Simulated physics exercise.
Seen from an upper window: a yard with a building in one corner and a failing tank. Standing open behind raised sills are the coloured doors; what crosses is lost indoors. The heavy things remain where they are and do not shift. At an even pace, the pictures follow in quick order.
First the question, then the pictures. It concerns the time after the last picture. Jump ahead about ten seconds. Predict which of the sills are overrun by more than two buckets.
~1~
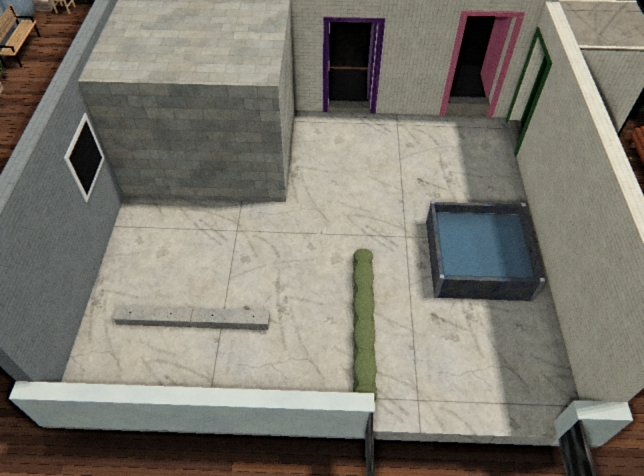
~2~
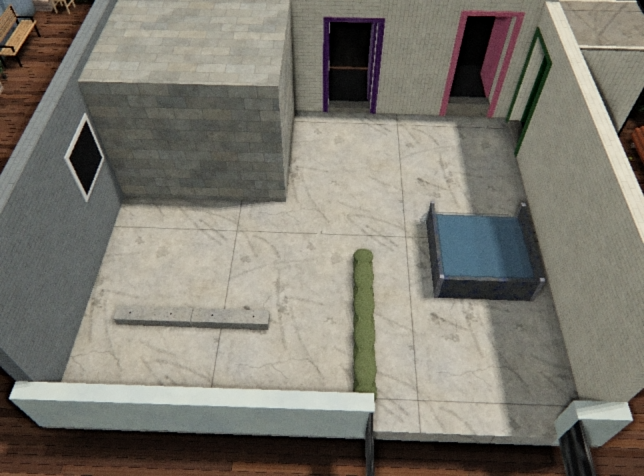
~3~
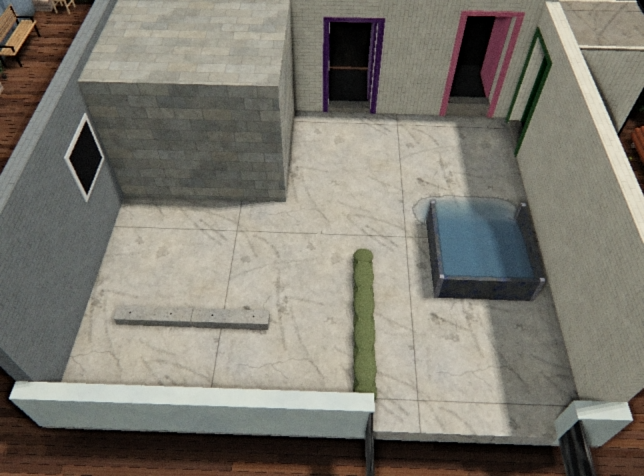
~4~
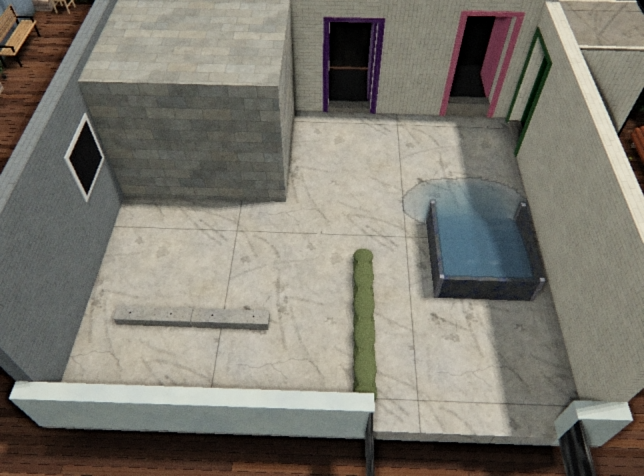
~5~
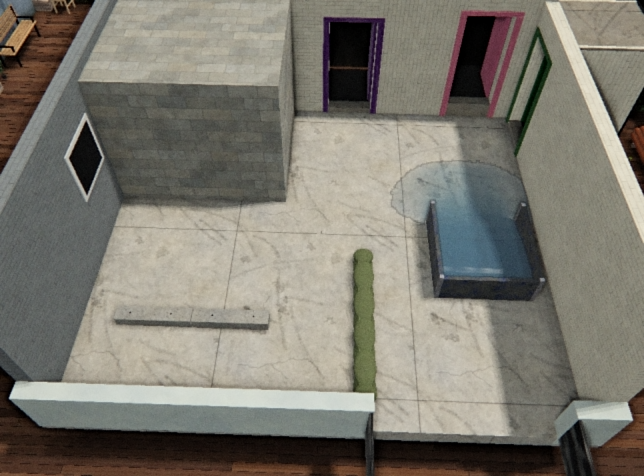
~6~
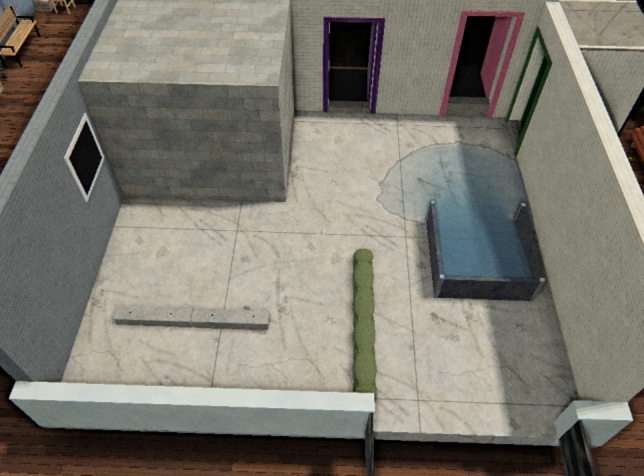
Result: The purple door will allow in no excess; the pink door will allow in no excess; the green door will allow in an excess.
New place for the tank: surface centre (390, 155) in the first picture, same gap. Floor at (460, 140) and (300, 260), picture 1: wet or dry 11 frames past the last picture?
In the order asked: Waterlogged, then unreached.
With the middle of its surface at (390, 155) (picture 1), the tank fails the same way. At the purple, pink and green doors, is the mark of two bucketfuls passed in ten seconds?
In short, purple door surpasses the cutoff; pink door comes in lower; and green door surpasses the cutoff.
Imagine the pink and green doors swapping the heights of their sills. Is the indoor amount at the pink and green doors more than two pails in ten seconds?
Check - pink door: Spills past the limit; green door: Does not overflow.
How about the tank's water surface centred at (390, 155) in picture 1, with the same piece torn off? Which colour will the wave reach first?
The door you want is the one in purple.
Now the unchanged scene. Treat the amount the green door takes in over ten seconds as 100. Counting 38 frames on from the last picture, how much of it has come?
It works out at roughly 100 percent of the ten-second total.
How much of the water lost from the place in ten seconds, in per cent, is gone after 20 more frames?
About 75 per cent.
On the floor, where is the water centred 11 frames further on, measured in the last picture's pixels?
That puts it at around (457, 177).
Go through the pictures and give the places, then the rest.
Still water in the open tank at (483, 243), in the first picture.
The front is at (426, 219), out from the gap on the open tank's far side, in the second picture.
Water pours out on the open tank's far side and has run to (419, 209), in the third picture.
Water pours out on the open tank's far side and has run to (411, 196), in the fourth picture.
The front is at (490, 168), out from the gap on the open tank's far side, in the fifth picture.
Water pours out on the open tank's far side and has run to (436, 147), in the sixth picture.
A moment on, water covers 20 % of the floor; the purple door not reached, the pink door wet at the sill, nothing in, the green door wet at the sill, nothing in.
Next, water covers 25 % of the floor; the purple door wet at the sill, nothing in, the pink door wet at the sill, nothing in, the green door under two buckets in.
Then, water covers 25 % of the floor; the purple door wet at the sill, nothing in, the pink door wet at the sill, nothing in, the green door over two buckets in.
Later, water covers 40 % of the floor; the purple door wet at the sill, nothing in, the pink door wet at the sill, nothing in, the green door over two buckets in.
In the end, water covers 60 % of the floor; the purple door wet at the sill, nothing in, the pink door wet at the sill, nothing in, the green door over two buckets in.
